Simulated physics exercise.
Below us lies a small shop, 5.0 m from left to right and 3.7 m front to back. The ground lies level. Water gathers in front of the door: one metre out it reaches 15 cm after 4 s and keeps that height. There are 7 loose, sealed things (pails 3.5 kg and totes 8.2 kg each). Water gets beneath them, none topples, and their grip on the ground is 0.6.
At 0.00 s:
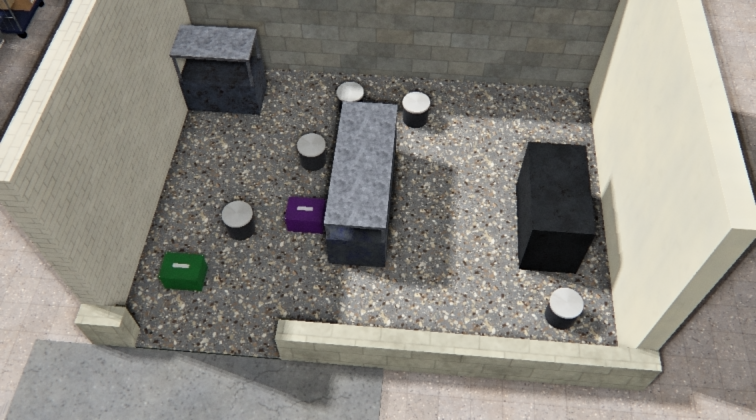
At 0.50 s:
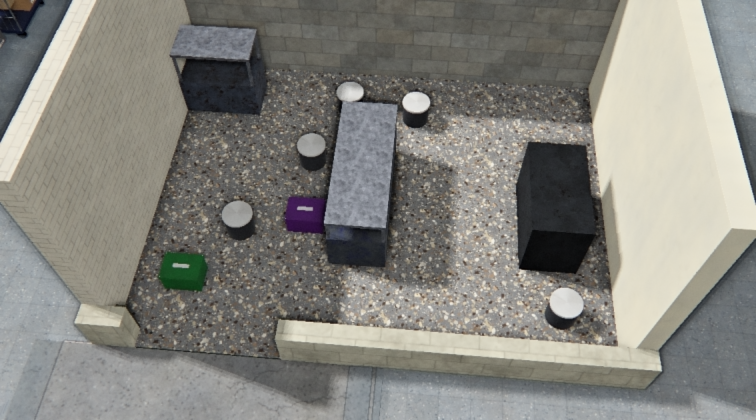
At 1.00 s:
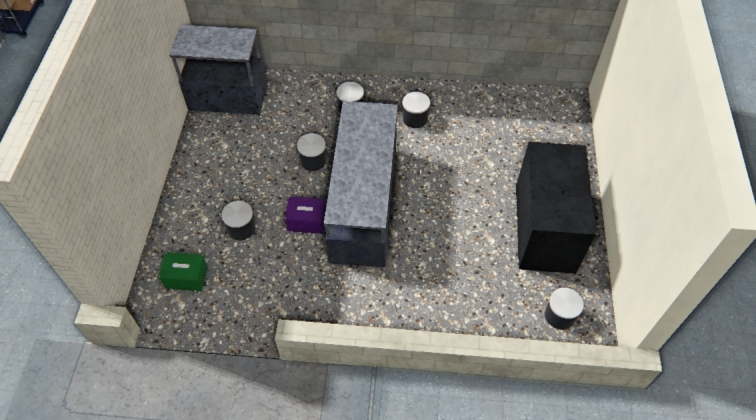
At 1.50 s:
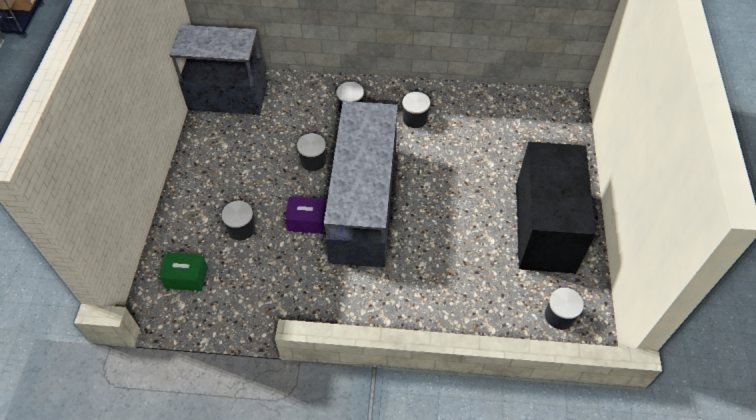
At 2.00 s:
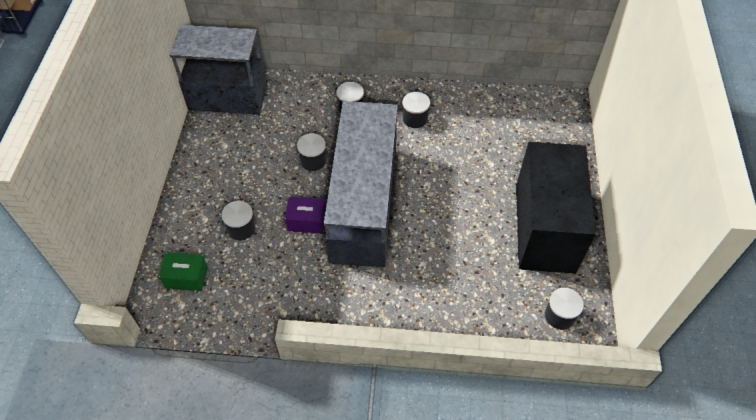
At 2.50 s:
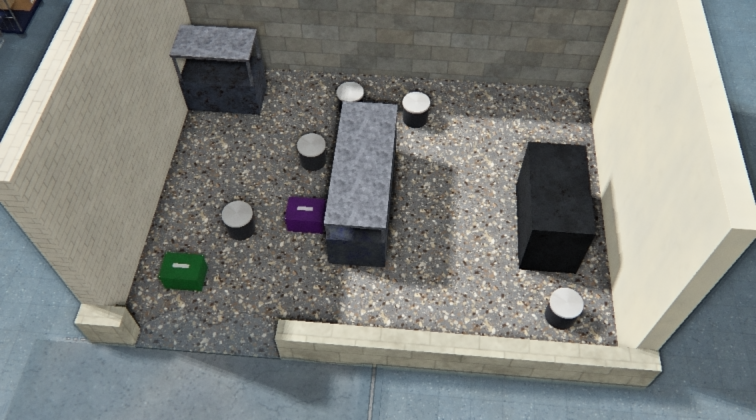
Water spreads over the pale ground outside a small walled shop seen from above, turning it blue-grey and shrinking the dry patch before the doorway until it is covered. A thin sheet then edges just inside the opening, while the green and purple totes, round pails and dark counters stay still.
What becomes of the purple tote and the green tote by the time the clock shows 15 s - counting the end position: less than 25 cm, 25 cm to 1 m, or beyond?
The purple tote ends far away, the green tote gets carried off.
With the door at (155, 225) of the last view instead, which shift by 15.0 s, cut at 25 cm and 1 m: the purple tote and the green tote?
Then the purple tote gets carried off, the green tote slides a little.
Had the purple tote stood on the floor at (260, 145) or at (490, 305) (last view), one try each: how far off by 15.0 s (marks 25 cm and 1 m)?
In that order: It gets carried off; it stays put.
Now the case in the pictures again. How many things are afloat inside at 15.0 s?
I count 6.
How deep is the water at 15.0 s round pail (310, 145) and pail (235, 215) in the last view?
Roughly 11 and 9 cm.
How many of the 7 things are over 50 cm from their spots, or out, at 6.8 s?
4 of them.
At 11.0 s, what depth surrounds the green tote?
About 6 cm.
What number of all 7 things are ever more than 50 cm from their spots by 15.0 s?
I count 6.
After 3.5 s the purple tote is near (305, 209), 0.0 m from its start, aground; the green tote is near (181, 266), 0.0 m from its start, aground; 0 afloat.
After 6.8 s the purple tote is near (330, 102), 1.6 m from its start, aground; the green tote is near (218, 142), 1.6 m from its start, aground; 1 afloat.
After 11.0 s the purple tote is near (523, 93), 3.0 m from its start, aground; the green tote is near (460, 80), 4.0 m from its start, aground; 2 afloat.
After 15.0 s the purple tote is near (555, 114), 3.1 m from its start, afloat; the green tote is near (580, 95), 5.0 m from its start, afloat; 6 afloat.
